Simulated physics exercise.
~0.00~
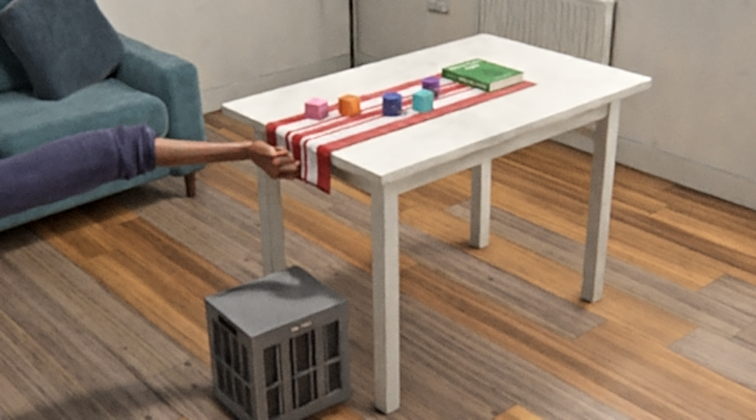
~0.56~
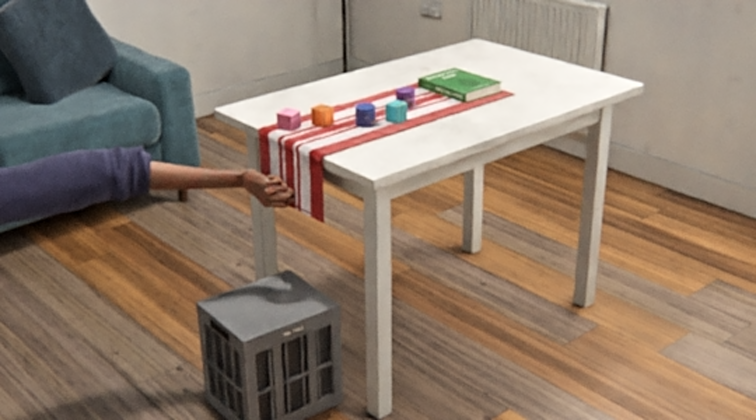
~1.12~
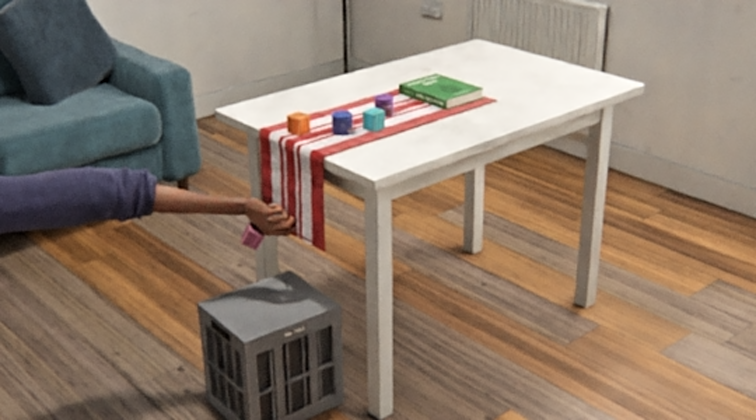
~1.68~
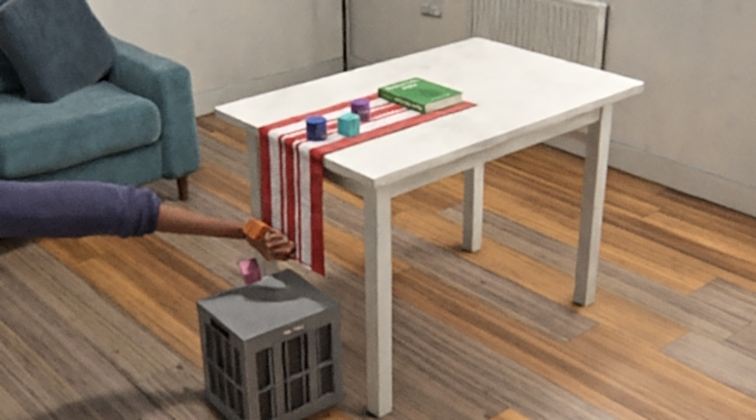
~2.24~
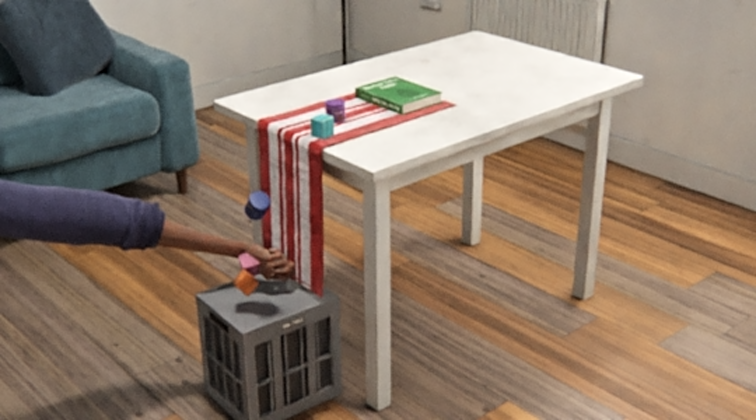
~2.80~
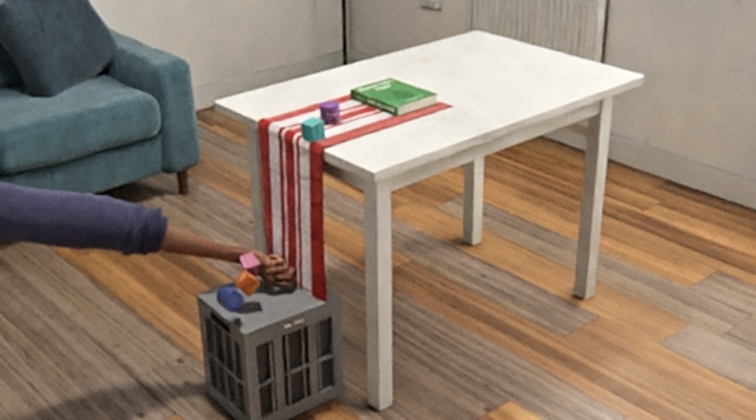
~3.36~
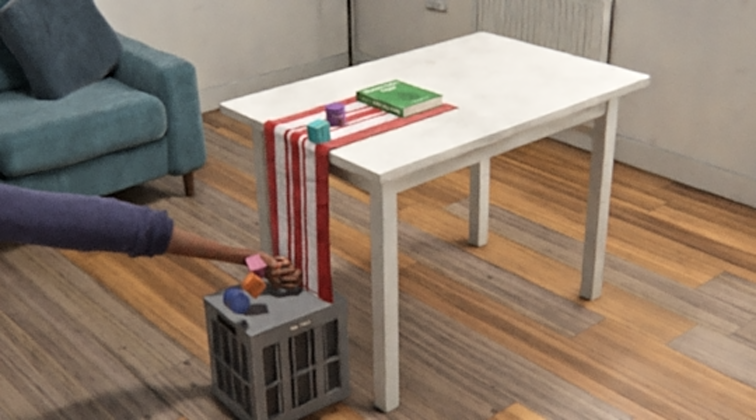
At first, a hand reaches in from the left and holds the hanging end of a red-and-white striped cloth on a white table, with five small colourful objects and a green book on top. The hand draws the cloth down toward a grey crate, and everything on it slides left. The pink cube tips over the edge first, and the orange cube follows it down. As the hem reaches the crate, the blue piece drops too. The hand then stops, leaving those three on the crate while the turquoise cube, purple piece and book stay on the table.
